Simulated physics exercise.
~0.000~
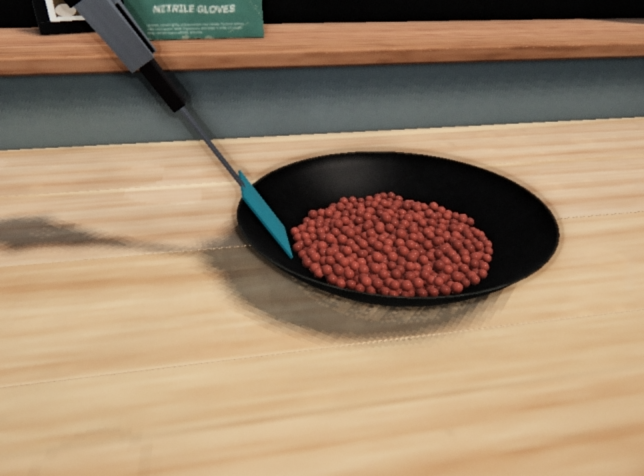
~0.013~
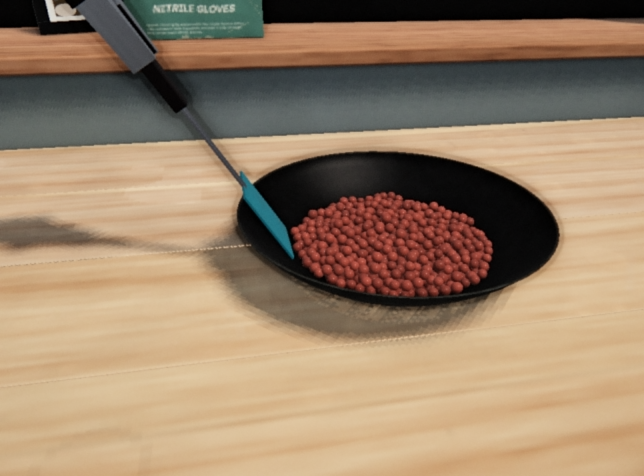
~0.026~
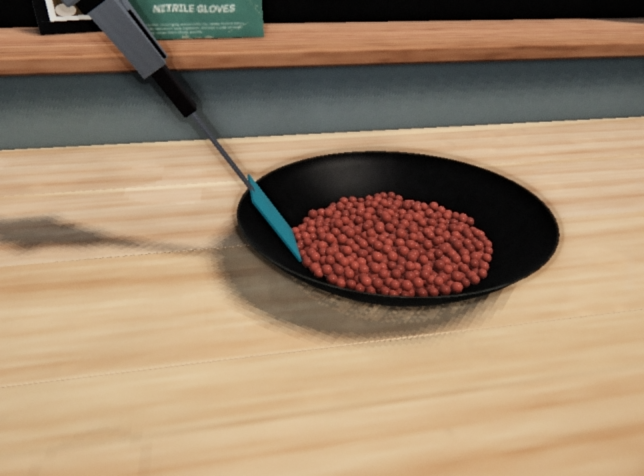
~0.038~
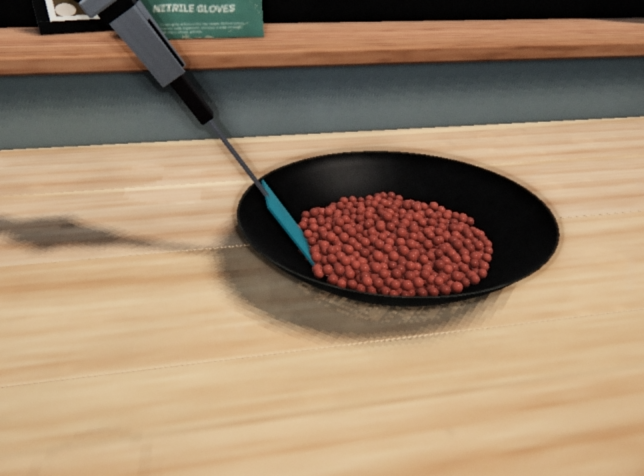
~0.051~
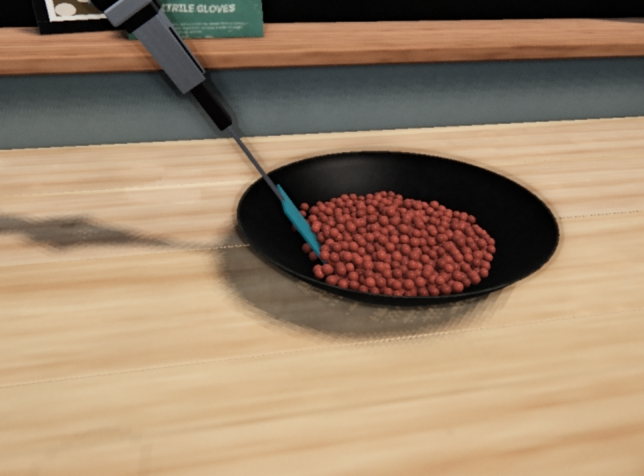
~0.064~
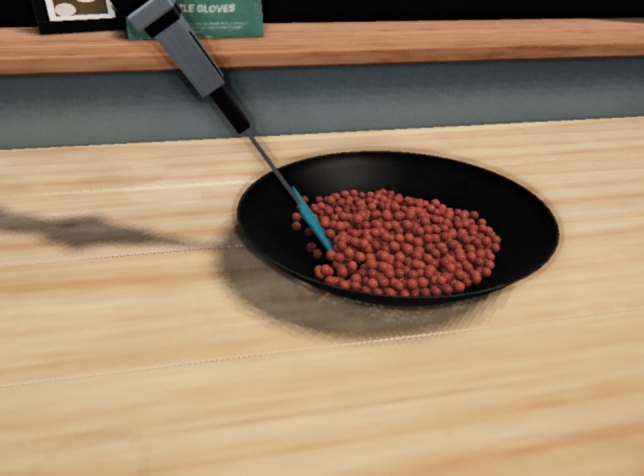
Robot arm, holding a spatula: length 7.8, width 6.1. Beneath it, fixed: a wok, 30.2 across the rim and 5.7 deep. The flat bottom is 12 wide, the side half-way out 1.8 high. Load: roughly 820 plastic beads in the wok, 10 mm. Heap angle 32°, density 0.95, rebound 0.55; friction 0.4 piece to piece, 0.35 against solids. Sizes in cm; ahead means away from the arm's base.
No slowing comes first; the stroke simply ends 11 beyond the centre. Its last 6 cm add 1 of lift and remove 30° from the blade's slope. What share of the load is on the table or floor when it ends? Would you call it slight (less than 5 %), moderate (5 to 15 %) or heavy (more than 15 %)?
I would call it heavy, more than 15 %.
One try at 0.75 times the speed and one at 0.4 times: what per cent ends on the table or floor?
Some 15 and 5 per cent.
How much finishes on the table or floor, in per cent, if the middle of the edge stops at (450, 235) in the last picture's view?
My guess is roughly 0 percent.
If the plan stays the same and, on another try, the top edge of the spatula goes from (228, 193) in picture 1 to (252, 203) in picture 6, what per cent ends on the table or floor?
Some 0 per cent.
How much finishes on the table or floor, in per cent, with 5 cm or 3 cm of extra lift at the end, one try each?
It works out to some 25 per cent for the first setting and some 30 per cent for the second.
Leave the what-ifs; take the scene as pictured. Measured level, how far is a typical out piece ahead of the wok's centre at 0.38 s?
About 22 cm.
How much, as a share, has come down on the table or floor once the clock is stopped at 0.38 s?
Roughly 15 per cent.
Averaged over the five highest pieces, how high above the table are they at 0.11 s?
About 6 cm.
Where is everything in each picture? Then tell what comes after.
Spatula top edge at (241, 183), sloping 58°; upper third of the load around (393, 234), from x 295 to 490, top at y 195; 819 in the wok, in the first picture.
Spatula top edge at (242, 184), sloping 58°; upper third of the load around (393, 234), from x 295 to 490, top at y 195, in the second picture.
Spatula top edge at (250, 187), sloping 58°; upper third of the load around (393, 234), from x 295 to 490, top at y 195, in the third picture.
Spatula top edge at (265, 193), sloping 58°; upper third of the load around (391, 235), from x 295 to 490, top at y 195, in the fourth picture.
Spatula top edge at (281, 198), sloping 58°; upper third of the load around (390, 231), from x 295 to 490, top at y 195, in the fifth picture.
Spatula top edge at (297, 200), sloping 58°; upper third of the load around (393, 229), from x 295 to 495, top at y 195; 819 in the wok, in the sixth picture.
By 0.11 s, sloping 58°, highest piece 7 above the table; 819 in the wok.
By 0.16 s, sloping 53°, highest piece 8 above the table; 819 in the wok.
By 0.38 s, sloping 28°, highest piece 7 above the table; 618 in the wok, 141 on the table or floor, 60 on the blade or in flight.
By 1.43 s, sloping 28°, highest piece 6 above the table; 618 in the wok, 201 on the table or floor.
Final count, 618 in the wok, 201 on the table or floor. That is 25 % on the table or floor.
